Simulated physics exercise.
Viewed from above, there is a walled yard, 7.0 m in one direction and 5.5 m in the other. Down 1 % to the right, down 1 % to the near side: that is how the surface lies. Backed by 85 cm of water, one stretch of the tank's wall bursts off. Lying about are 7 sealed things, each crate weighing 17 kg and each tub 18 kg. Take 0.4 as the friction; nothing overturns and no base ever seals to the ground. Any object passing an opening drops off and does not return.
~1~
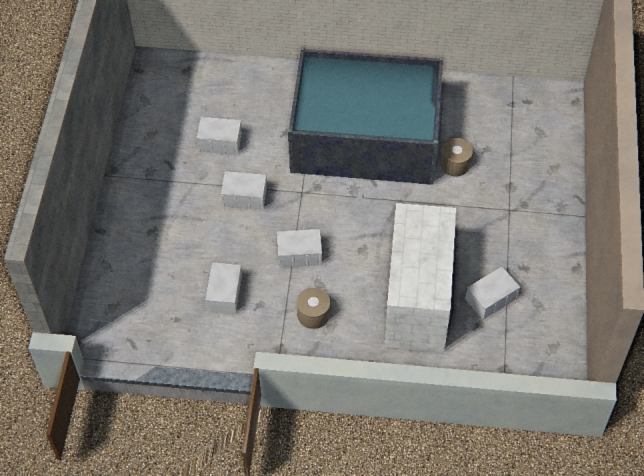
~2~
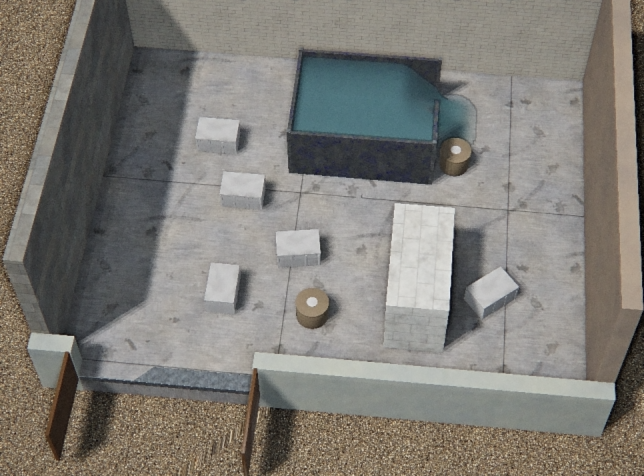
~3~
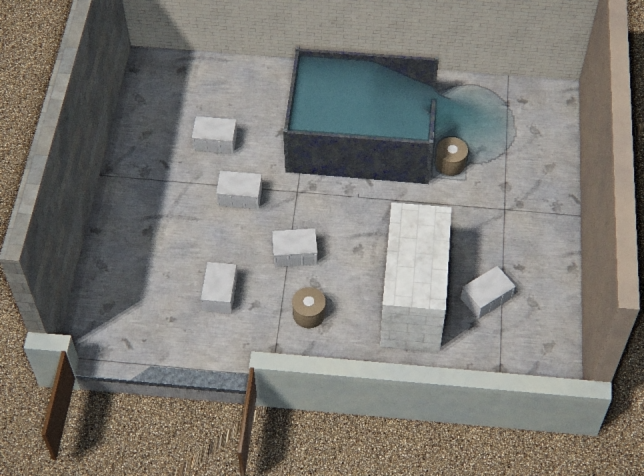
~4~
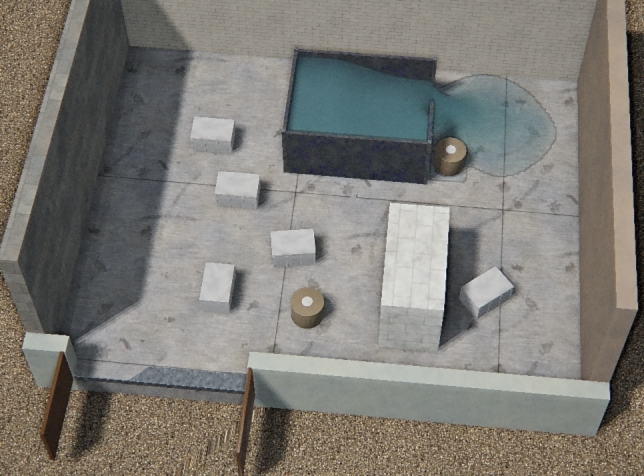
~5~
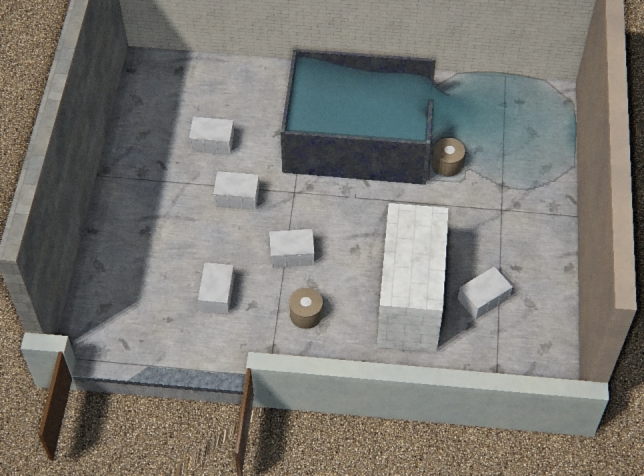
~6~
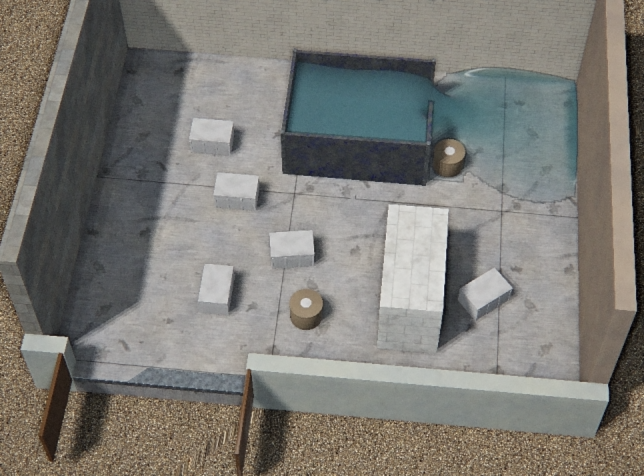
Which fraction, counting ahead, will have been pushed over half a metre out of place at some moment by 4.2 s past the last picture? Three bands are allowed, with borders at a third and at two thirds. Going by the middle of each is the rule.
Bottom band.
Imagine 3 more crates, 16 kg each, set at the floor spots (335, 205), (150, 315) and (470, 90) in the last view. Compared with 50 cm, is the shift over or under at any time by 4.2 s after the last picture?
Check, in order - not exceeded, not exceeded, exceeded.
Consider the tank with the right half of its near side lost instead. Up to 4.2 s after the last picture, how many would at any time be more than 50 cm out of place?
Then the count would be 4.
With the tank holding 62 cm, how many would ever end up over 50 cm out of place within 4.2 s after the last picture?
Result: 1.
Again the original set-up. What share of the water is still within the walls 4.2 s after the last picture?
Remaining: Approx. 100 per cent.
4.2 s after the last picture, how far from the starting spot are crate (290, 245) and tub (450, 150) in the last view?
The first ends 0 centimetres from its start and the second 0 centimetres.
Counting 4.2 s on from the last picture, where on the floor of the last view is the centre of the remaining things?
(288, 244).
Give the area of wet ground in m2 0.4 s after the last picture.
Near 7.5 m2 in all.
Then, 0.4 s after the last picture 0 of 7 are over 50 cm from their spots; 0 afloat.
Then, 1.5 s after the last picture 0 of 7 are over 50 cm from their spots; 0 afloat.
Then, 2.8 s after the last picture 1 of 7 are over 50 cm from their spots; 1 afloat.
Then, 4.2 s after the last picture 1 of 7 are over 50 cm from their spots, and 1 have been at some point; 0 afloat.
